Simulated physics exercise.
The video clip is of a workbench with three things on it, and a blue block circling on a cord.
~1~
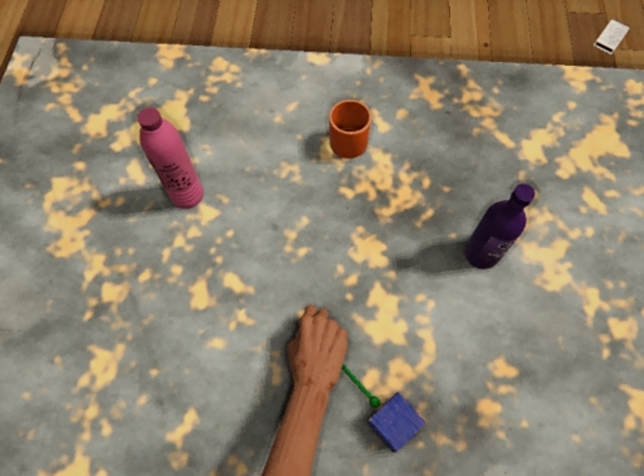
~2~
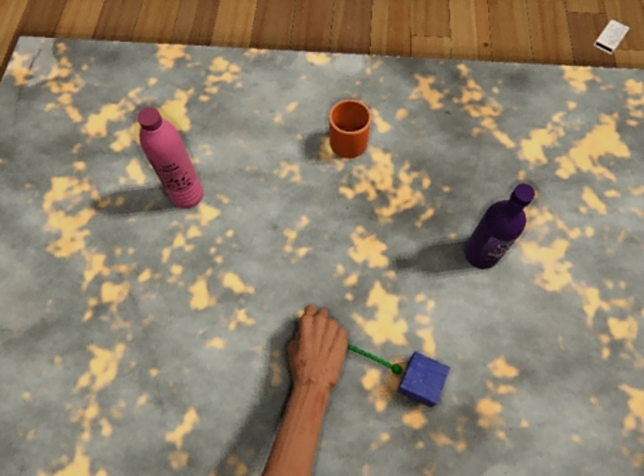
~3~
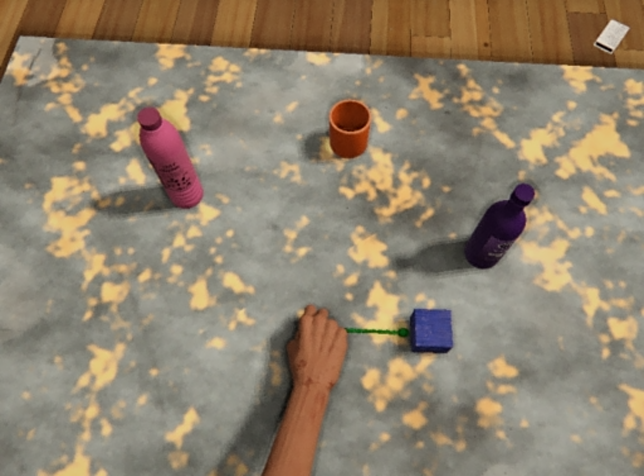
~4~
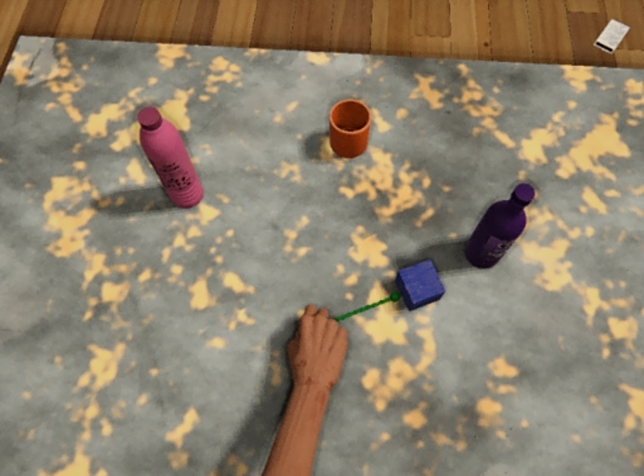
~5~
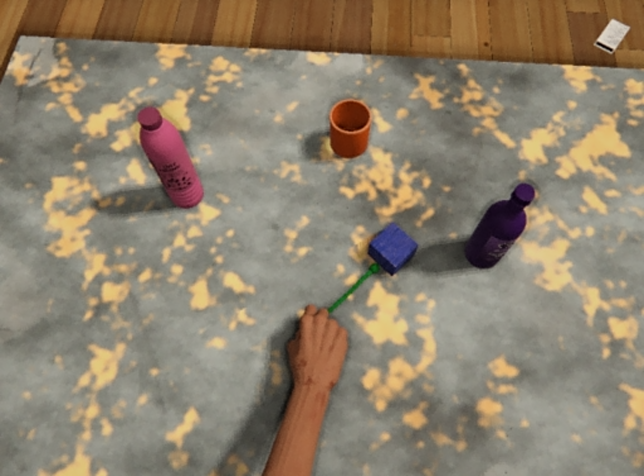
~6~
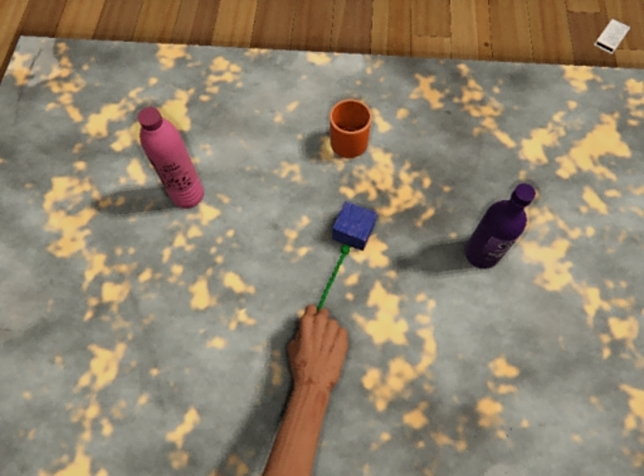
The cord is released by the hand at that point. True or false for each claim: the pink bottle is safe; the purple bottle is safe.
Pink bottle: False; purple bottle: True.
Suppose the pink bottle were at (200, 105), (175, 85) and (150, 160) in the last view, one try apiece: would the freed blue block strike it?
Going through them: First case, it is passed by; second case, it is passed by; third case, it gets tagged.
Then, 0.08 s past the final frame, block near (272, 207).
Then, 0.20 s past the final frame, block near (213, 192); pink bottle pushed aside.
When it is over, block near (213, 192); pink bottle pushed aside. The pink bottle gets hit and the purple bottle escapes it.
